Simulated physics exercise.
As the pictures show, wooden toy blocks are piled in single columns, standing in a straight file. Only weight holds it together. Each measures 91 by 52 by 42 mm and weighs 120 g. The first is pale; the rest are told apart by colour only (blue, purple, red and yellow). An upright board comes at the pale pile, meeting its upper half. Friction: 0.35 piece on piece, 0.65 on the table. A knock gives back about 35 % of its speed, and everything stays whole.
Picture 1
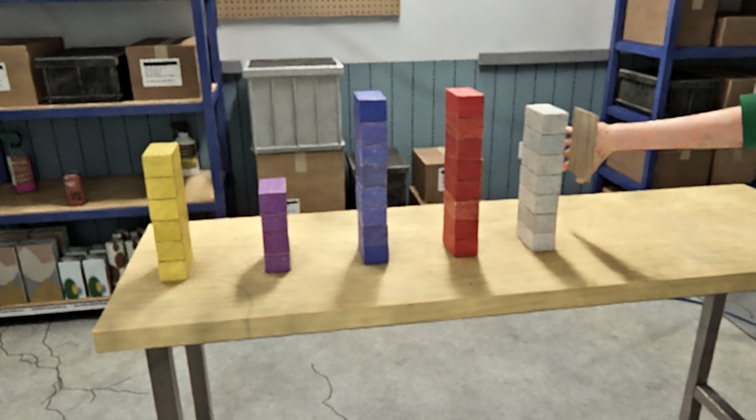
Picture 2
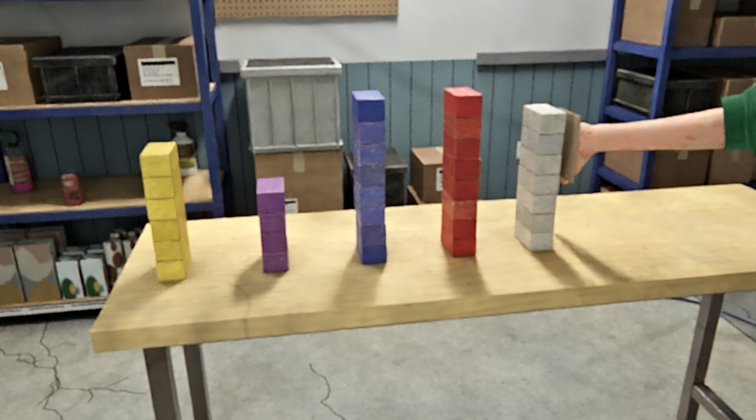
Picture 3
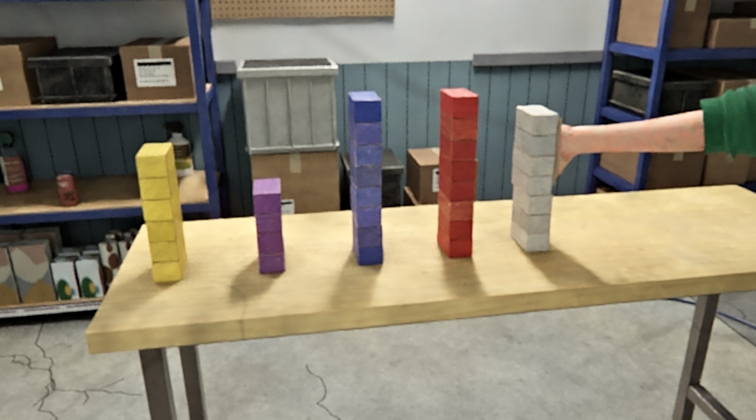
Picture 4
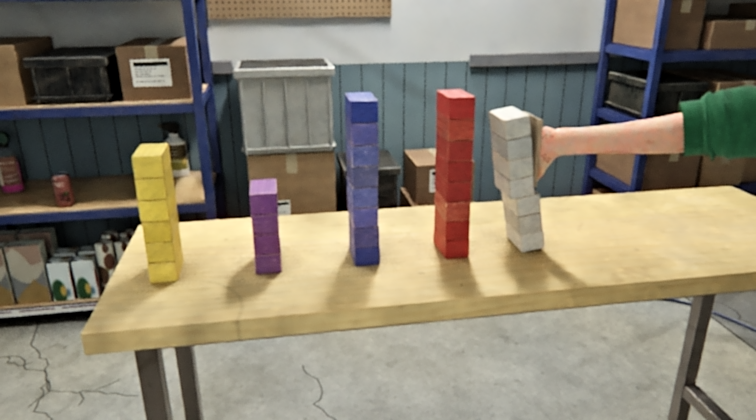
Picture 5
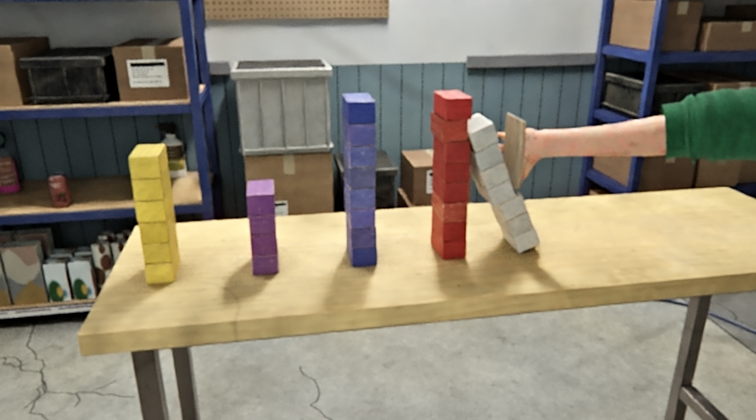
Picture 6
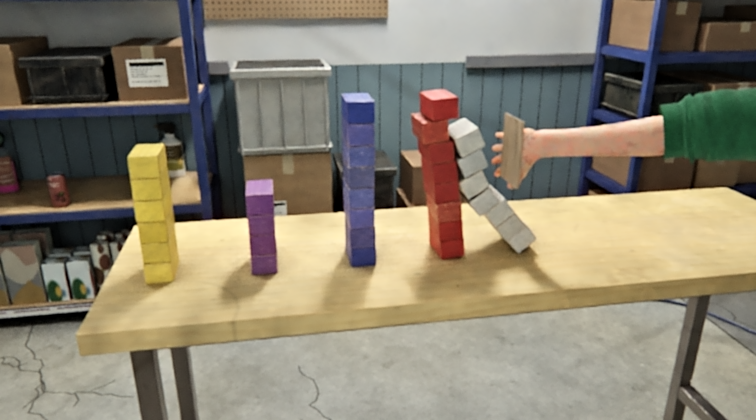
Hand-held board pushing a white block column leftward until it leans against the red column, which tilts slightly beside three still columns.
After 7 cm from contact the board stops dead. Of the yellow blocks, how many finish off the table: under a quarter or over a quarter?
Upwards of a quarter of them.
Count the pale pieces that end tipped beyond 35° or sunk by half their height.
The count is 7.
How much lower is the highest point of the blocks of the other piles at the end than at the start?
Roughly 19 cm.
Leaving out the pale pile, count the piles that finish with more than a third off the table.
The count is 1.
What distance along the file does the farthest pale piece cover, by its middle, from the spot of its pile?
Roughly 30 cm along.
Then, 0.21 s past the last view, 7 of the pale pile down; none of the 6 yellow blocks off the table (0 of 26 in all colours); top yellow block unmoved; top red block 20° from how it stood, 23 mm lower.
Then, 0.47 s past the last view, 7 of the pale pile down; none of the 6 yellow blocks off the table (0 of 26 in all colours); top yellow block unmoved; top blue block 45° from how it stood, 8 cm lower.
Then, 1.11 s past the last view, 7 of the pale pile down; 4 of the 6 yellow blocks off the table (4 of 26 in all colours); top yellow block on its side; top blue block on its side.
In the end, 7 of the pale pile down; 4 of the 6 yellow blocks off the table (5 of 26 in all colours); top yellow block 66° from how it stood, 93 cm lower; top blue block on its side. That is 67 per cent.
